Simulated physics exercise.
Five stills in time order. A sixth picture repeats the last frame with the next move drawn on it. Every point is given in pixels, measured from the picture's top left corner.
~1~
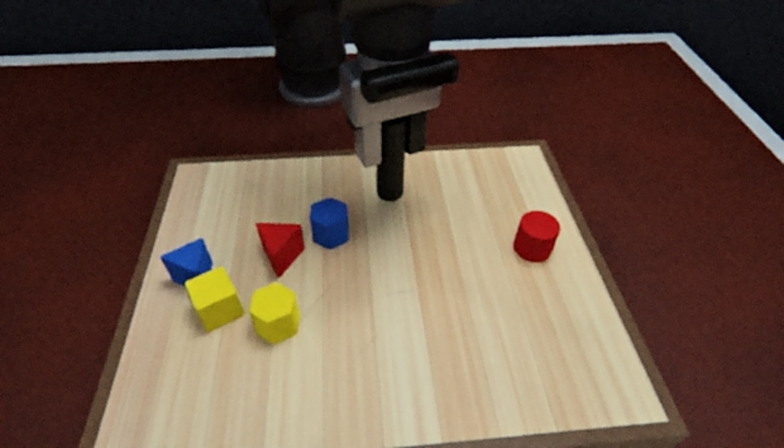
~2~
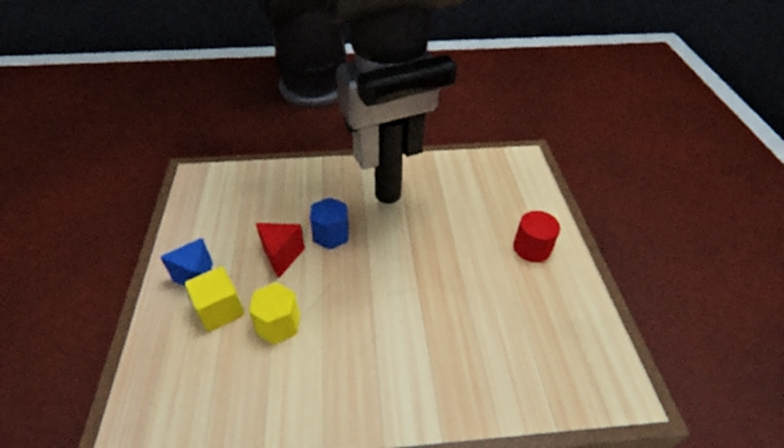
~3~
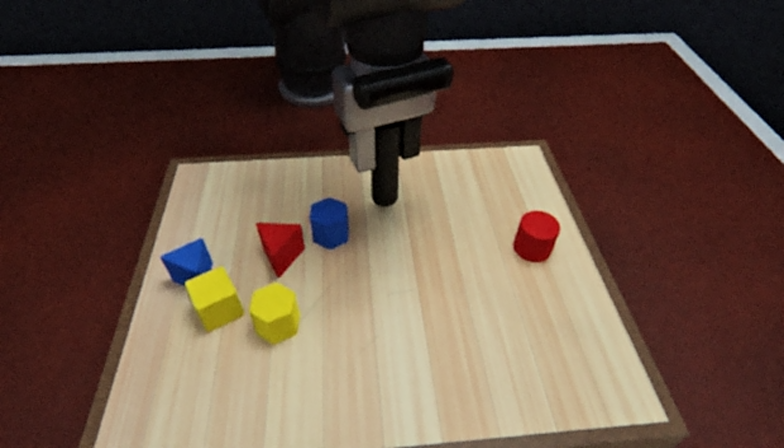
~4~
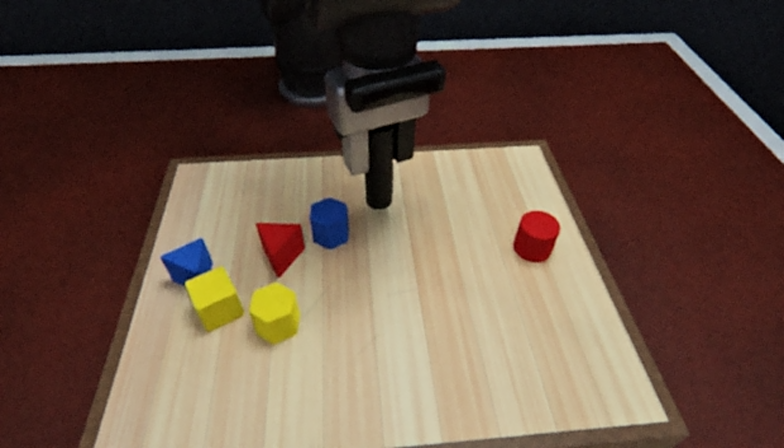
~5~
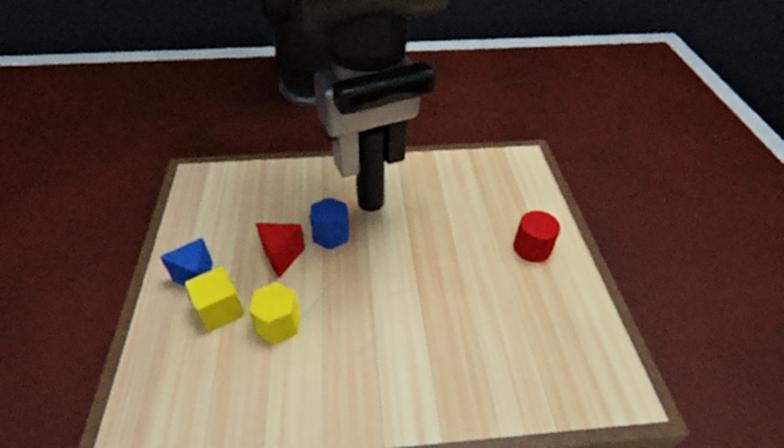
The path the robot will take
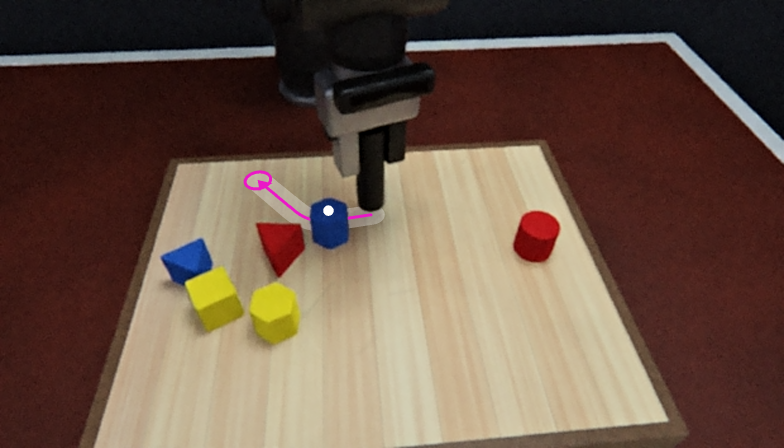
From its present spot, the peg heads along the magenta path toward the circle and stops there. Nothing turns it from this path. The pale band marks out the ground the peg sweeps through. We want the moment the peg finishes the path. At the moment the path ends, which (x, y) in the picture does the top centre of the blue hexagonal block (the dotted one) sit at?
In the picture, it is at (312, 220).
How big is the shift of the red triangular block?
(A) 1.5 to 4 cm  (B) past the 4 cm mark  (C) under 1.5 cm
It's C.
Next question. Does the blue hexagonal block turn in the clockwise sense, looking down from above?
The answer is no.
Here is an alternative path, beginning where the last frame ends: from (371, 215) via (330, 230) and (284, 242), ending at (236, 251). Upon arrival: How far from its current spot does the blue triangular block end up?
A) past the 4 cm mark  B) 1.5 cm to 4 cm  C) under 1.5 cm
Answer: C.
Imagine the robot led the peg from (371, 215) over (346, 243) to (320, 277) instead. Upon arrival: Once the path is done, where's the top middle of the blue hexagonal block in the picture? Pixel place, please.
I think it will end close to (300, 224).
Drawn move, from (371, 215) through (323, 221) and (286, 203) to (258, 180); the dot is on the blue hexagonal block.
The first path, step by step. One third of the way, peg (320, 209); red triangular block (271, 237), turned 15° clockwise; blue hexagonal block (312, 220), turned 30° anticlockwise.
Two thirds of the way, peg (283, 191); red triangular block (271, 237), turned 15° clockwise; blue hexagonal block (312, 220), turned 30° anticlockwise.
At the end, peg (255, 168); red triangular block (271, 237), turned 15° clockwise; blue hexagonal block (312, 220), turned 30° anticlockwise.
